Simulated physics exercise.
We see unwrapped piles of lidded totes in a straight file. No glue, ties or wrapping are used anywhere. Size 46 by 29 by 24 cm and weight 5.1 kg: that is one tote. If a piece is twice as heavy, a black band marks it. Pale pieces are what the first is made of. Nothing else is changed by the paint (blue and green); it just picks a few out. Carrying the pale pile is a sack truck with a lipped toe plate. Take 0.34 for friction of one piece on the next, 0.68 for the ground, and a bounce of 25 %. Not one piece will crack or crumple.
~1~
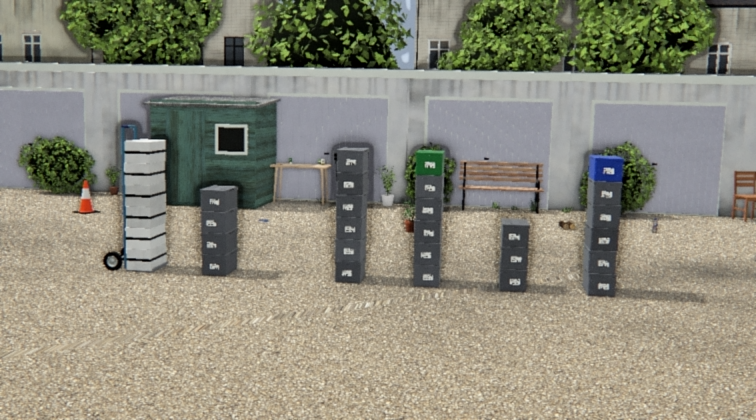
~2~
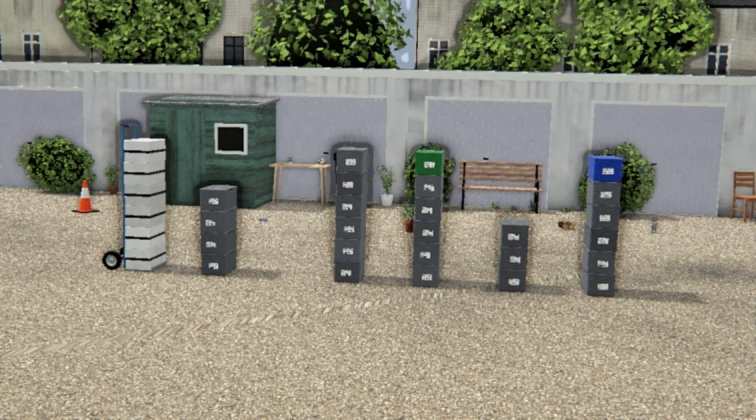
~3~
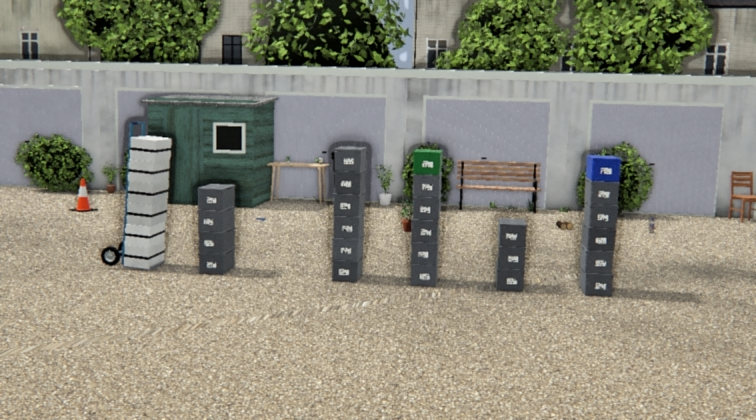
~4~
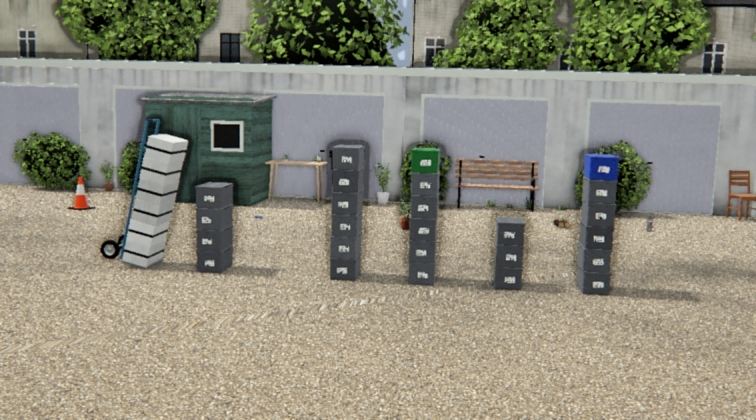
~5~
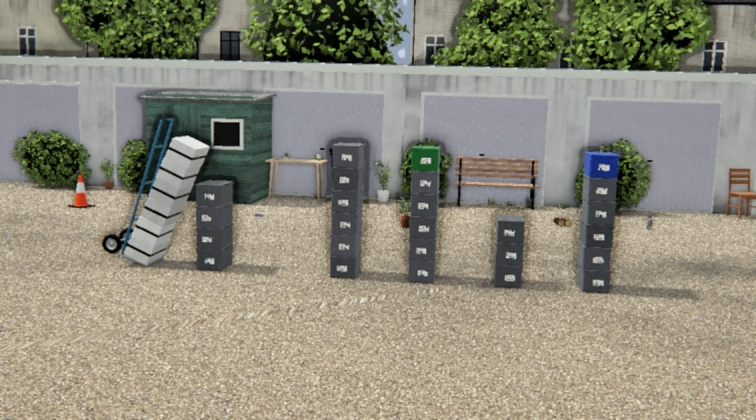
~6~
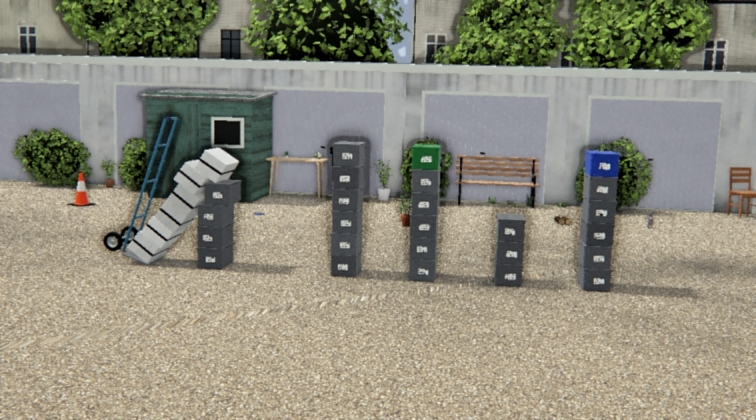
A pale stack of lidded totes on a blue sack truck tilting right, its upper totes leaning against the nearest grey stack.
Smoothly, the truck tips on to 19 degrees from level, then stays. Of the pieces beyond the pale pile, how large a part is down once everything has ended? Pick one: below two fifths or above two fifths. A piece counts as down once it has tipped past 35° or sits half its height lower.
Below two fifths.
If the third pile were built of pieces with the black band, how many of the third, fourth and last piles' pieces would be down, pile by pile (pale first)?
Count down, pile by pile - third 0, fourth 0, last 0.
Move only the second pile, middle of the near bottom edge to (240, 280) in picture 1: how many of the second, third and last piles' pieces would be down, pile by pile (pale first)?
Second 3; third 0; last 0.
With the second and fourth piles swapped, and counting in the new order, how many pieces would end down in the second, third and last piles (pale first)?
After the swap, the second pile would have 5 down, the third 5 and the last 0.
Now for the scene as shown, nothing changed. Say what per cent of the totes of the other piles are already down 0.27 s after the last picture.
By then 0 per cent.
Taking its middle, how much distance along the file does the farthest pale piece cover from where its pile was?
Around 220 centimetres.
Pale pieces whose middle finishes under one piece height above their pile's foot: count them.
Count: 3.
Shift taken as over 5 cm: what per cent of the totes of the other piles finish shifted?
15 percent.
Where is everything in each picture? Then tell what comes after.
In the first frame (places mark the middle of the side facing us), truck frame (123, 156) 0° forward; blue tote (609, 170); green tote (429, 164); the rest undisturbed.
Truck frame (123, 155) 0° forward; green tote (428, 164), in the second frame.
Truck frame (130, 152) 5° forward, top of the pale pile leaning 4°; green tote (426, 163); the rest undisturbed, in the third frame.
Truck frame (142, 149) 12° forward, top of the pale pile leaning 13°; green tote (424, 162); the rest undisturbed, in the fourth frame.
Truck frame (154, 147) 18° forward, top of the pale pile leaning 24°; green tote (425, 160); the rest undisturbed, in the fifth frame.
Truck frame (157, 146) 19° forward, top of the pale pile leaning 32°; green tote (425, 159); blue tote (605, 166); one has shifted, in the sixth frame.
Then, 0.09 s after the last picture, 6 of the pale pile down; none of the 25 other totes down, 4 disturbed.
Then, 0.49 s after the last picture, 6 of the pale pile down; 4 of the 25 other totes down.
At rest, 6 of the pale pile down; 4 of the 25 other totes down; blue tote unmoved; green tote unmoved. That is 16 per cent. As the last picture would show them, middles, blue tote near (601, 164), green tote near (427, 157).
